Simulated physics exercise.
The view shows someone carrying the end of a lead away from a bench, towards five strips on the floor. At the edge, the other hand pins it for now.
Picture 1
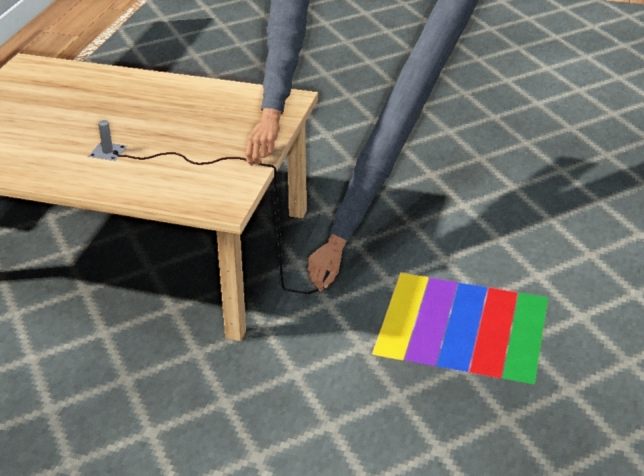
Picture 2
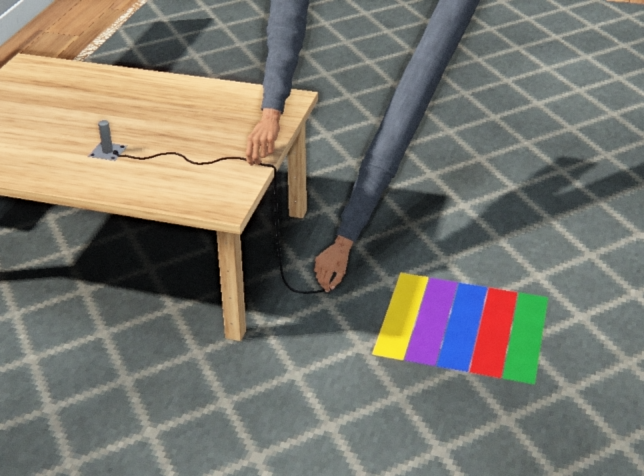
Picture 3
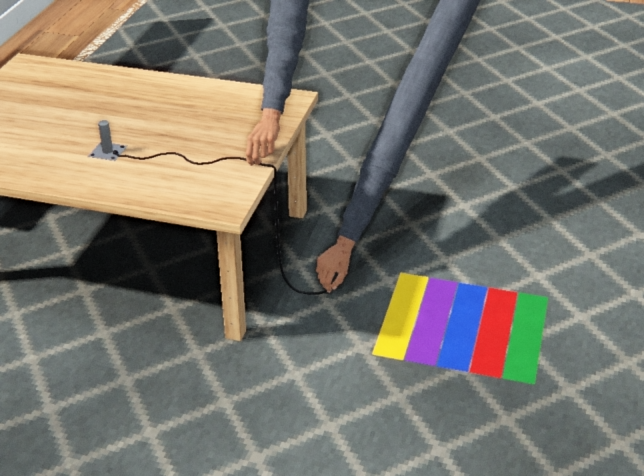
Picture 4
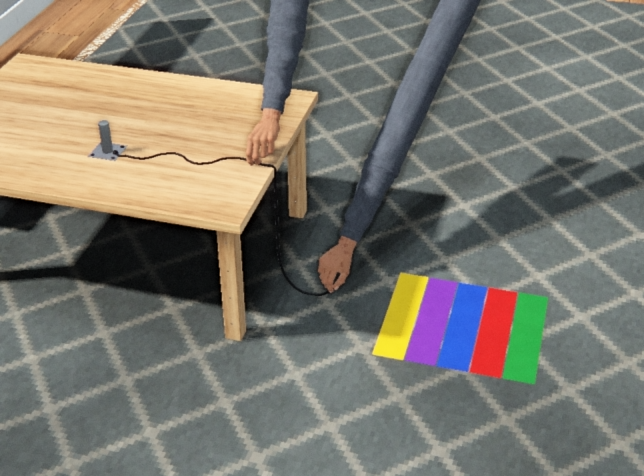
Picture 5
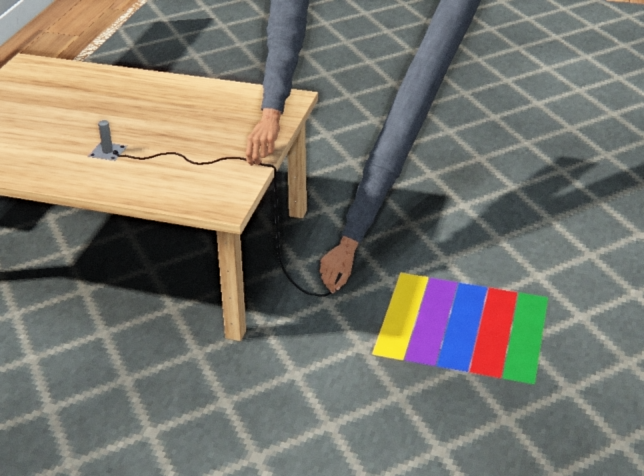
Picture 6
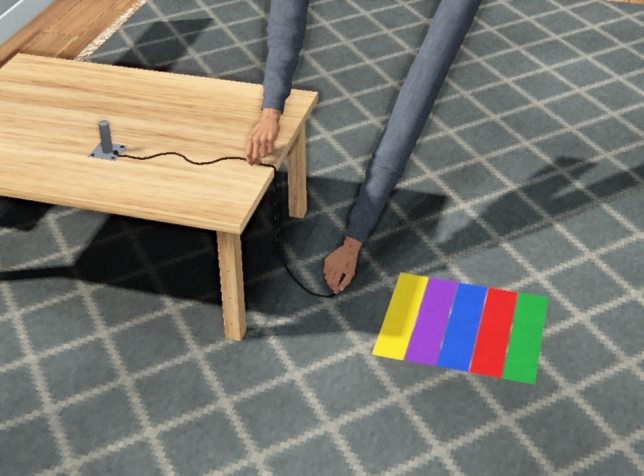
Hand drawing the end of a dark cord slightly right above a patterned rug, another hand pinning it at the table edge.
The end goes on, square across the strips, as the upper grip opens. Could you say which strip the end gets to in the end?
It gets to the purple strip.
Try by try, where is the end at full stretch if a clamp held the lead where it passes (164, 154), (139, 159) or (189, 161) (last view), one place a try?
Going through the three tries, you get (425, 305), (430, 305) and (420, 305).
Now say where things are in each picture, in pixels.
The first frame shows end (323, 287); yellow (393, 341); purple (424, 347); blue (456, 353); red (489, 359); green (521, 365).
The second frame shows end (329, 288); lead through (137, 158) (188, 160) (242, 159) (276, 188) (278, 239) (286, 283).
The third frame shows end (331, 288).
The fourth frame shows end (333, 289); lead through (137, 158) (188, 160) (242, 159) (276, 188) (278, 239) (291, 283).
The fifth frame shows end (335, 289).
The sixth frame shows end (338, 289); lead through (137, 158) (188, 160) (242, 159) (276, 188) (278, 239) (298, 282).
A little later, end near (380, 297); short of the strips.
Next, end near (413, 302); over yellow.
When it is tight, end near (432, 306); over purple. The end stops over the purple strip.
